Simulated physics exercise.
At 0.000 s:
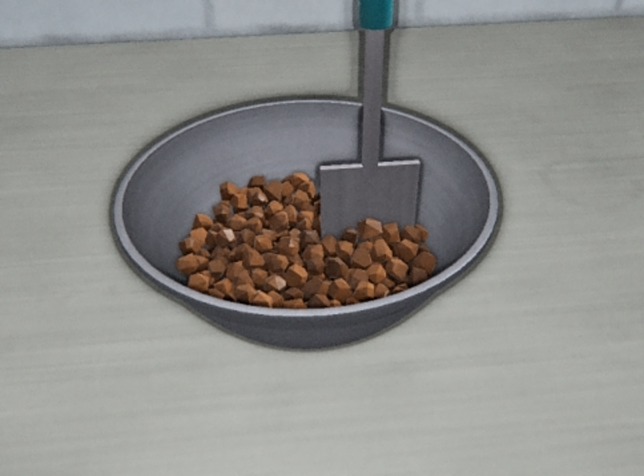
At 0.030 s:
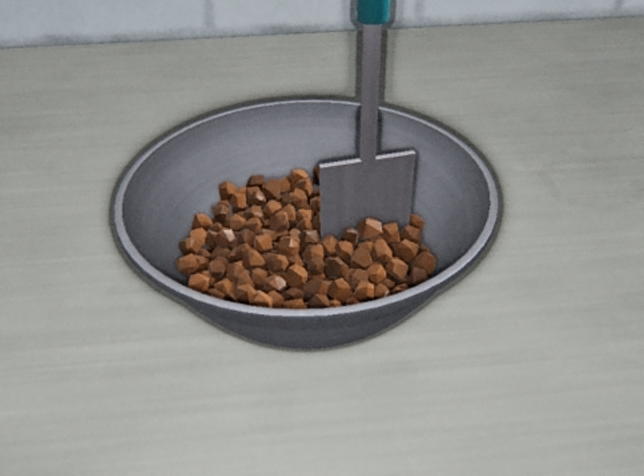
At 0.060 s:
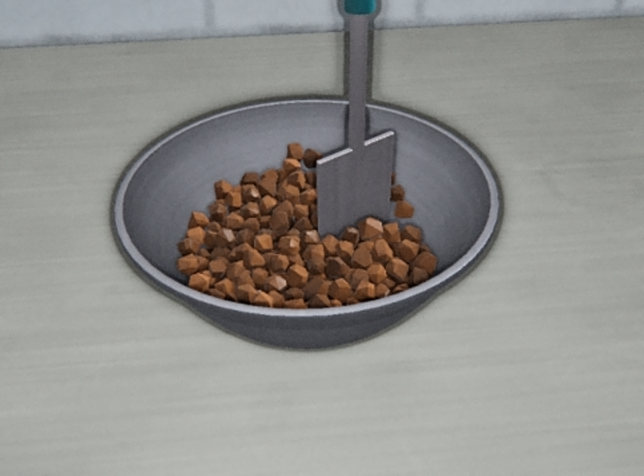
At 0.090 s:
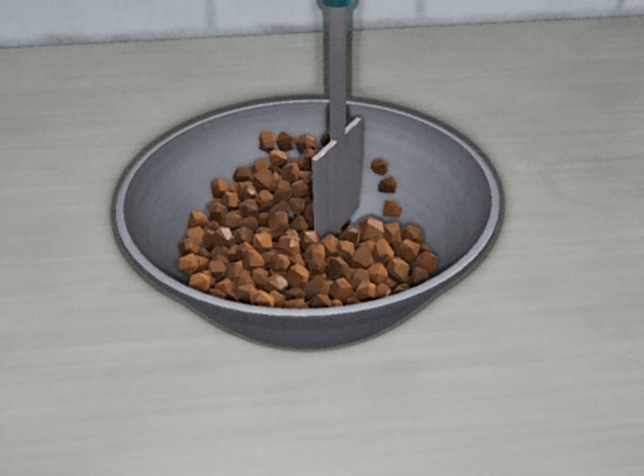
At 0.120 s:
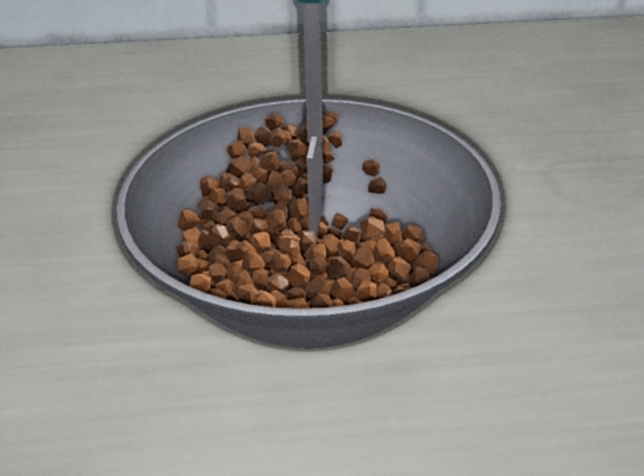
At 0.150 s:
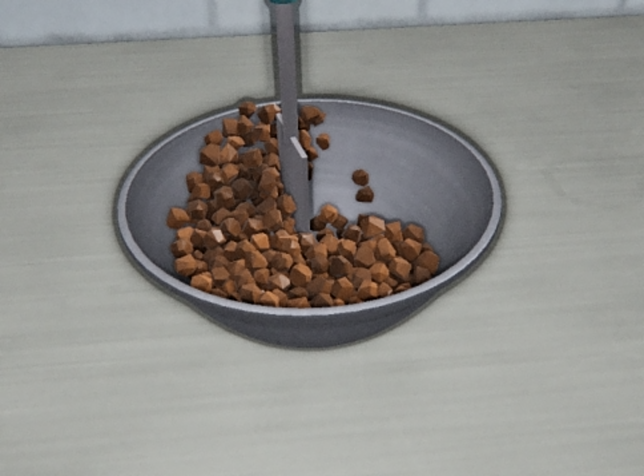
In this clip, an upright, flat-bladed utensil with a teal handle moves left through brown pellets in a gray bowl, turning edge-on as it pushes them into a higher heap at the back left, leaving a few stragglers behind.
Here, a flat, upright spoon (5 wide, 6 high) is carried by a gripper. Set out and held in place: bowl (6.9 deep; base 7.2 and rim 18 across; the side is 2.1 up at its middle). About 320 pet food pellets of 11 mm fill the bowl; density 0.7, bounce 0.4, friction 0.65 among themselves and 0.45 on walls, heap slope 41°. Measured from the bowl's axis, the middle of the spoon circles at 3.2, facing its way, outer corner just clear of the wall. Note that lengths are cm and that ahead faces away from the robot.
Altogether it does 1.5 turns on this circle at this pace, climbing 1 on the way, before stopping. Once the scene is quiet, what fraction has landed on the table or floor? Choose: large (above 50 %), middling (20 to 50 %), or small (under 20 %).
Small.
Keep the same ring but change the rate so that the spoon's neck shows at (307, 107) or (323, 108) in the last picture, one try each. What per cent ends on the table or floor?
About 10 % for one try and about 5 % for the other, in order.
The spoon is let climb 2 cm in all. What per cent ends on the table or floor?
My guess is close to 10 per cent.
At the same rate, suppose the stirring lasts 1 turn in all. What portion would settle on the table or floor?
Estimate: About 10 percent.
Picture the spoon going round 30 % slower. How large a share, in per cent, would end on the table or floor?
About 5 percent, I'd say.
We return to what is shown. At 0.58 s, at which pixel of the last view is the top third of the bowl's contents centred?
In the last picture it sits around (306, 165).
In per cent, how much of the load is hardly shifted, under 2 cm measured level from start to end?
I'd guess close to 10 percent of the load.
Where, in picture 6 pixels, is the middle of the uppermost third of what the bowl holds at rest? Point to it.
In the final view it lies around (254, 261).
By 0.36 s, 271° round, highest piece 9 above the table; 297 in the bowl, 4 on the table or floor, 18 in flight or on the tool.
By 0.58 s, 80° round, highest piece 9 above the table; 283 in the bowl, 33 on the table or floor, 3 in flight or on the tool.
By 0.88 s, 180° round, highest piece 7 above the table; 273 in the bowl, 46 on the table or floor.
By 1.58 s, 180° round, highest piece 7 above the table; 273 in the bowl, 46 on the table or floor.
Final count, 273 in the bowl, 46 on the table or floor. That is 14 % on the table or floor.
